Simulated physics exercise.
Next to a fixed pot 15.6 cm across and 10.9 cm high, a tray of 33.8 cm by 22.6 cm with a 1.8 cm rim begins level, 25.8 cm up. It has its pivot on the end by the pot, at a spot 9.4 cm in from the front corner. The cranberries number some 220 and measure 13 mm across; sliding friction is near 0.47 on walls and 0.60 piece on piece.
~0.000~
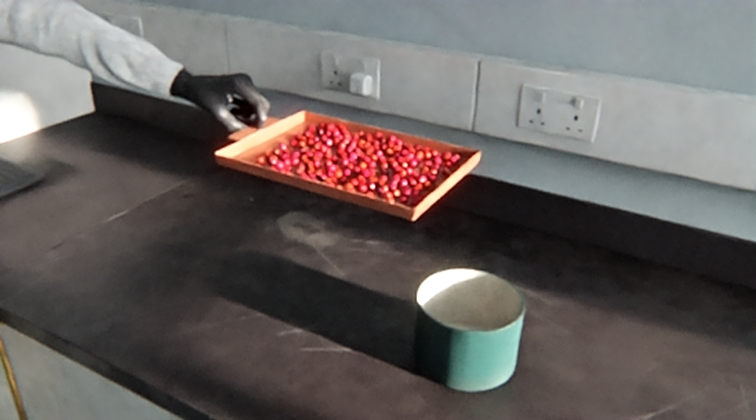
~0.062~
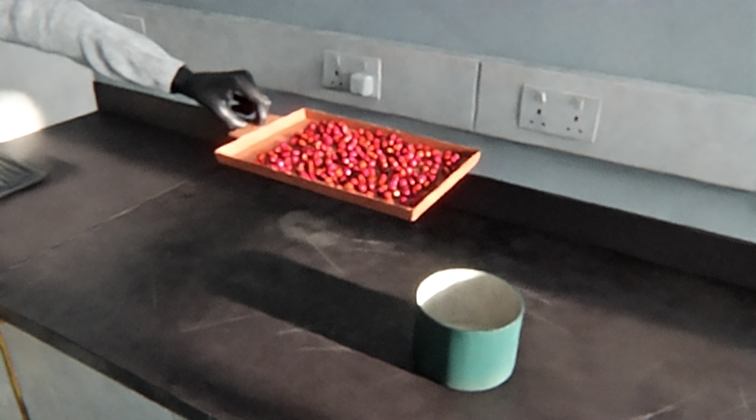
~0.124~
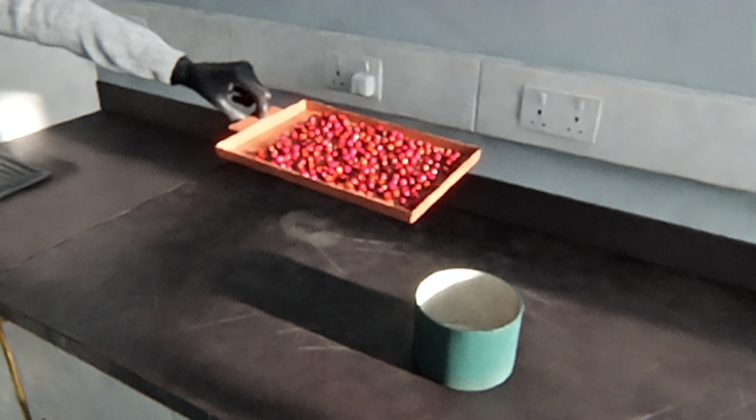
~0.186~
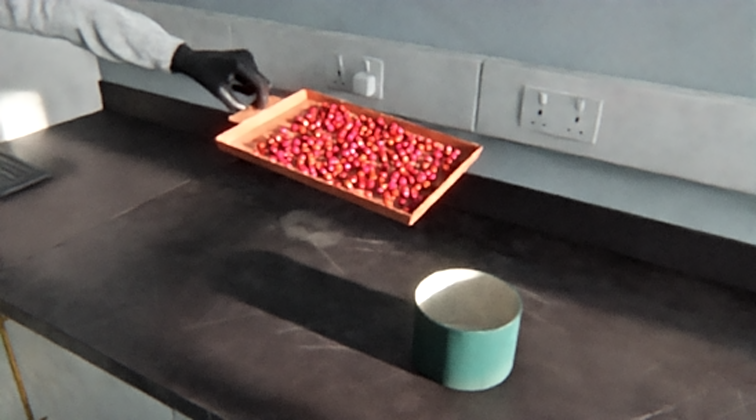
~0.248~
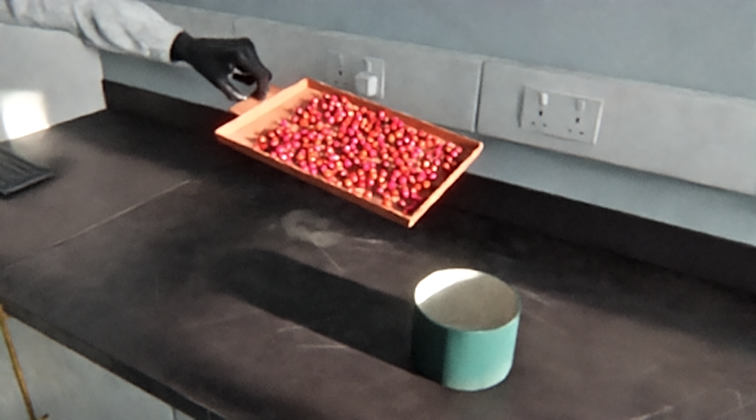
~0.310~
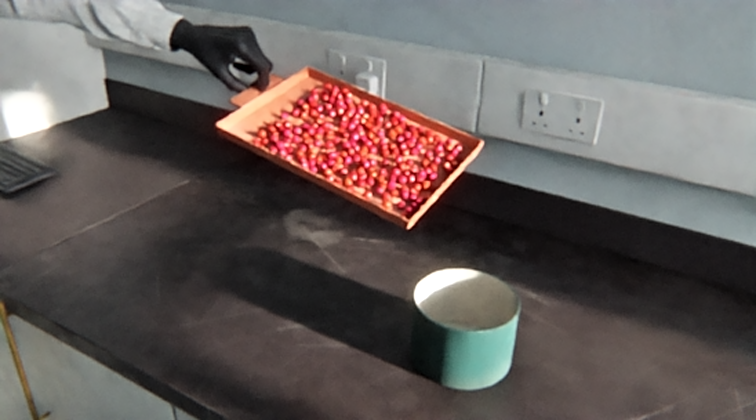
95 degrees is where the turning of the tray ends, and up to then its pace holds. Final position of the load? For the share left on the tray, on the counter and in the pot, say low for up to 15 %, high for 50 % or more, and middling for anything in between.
Tray - low, counter - high, pot - middling.
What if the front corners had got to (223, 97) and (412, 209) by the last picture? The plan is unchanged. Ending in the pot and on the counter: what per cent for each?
Pot 65 % / counter 35 %.
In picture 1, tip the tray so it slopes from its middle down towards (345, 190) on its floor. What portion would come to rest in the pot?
The share would be about 5 percent.
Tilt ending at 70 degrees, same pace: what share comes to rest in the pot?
Around 0 per cent, then.
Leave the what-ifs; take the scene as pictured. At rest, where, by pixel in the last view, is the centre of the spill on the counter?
(383, 384).
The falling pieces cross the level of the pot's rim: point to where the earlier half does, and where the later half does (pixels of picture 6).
The first half passes near (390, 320) and the second half near (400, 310).
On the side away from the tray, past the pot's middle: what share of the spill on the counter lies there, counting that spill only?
Around 20 per cent, give or take.
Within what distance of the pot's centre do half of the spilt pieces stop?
Roughly 16 cm from the centre.
Then, at 0.95 s, tilt 52 degrees; the tray holds 100 %, the pot 0 %.
After 1.38 s, tilt 77 degrees; the tray holds 95 %, the pot 0 %.
After 1.89 s, tilt 95 degrees; the tray holds 20 %, the pot 5 %.
In the end, at 3.0 s, tray 0 %, counter 80 %, pot 20 %.
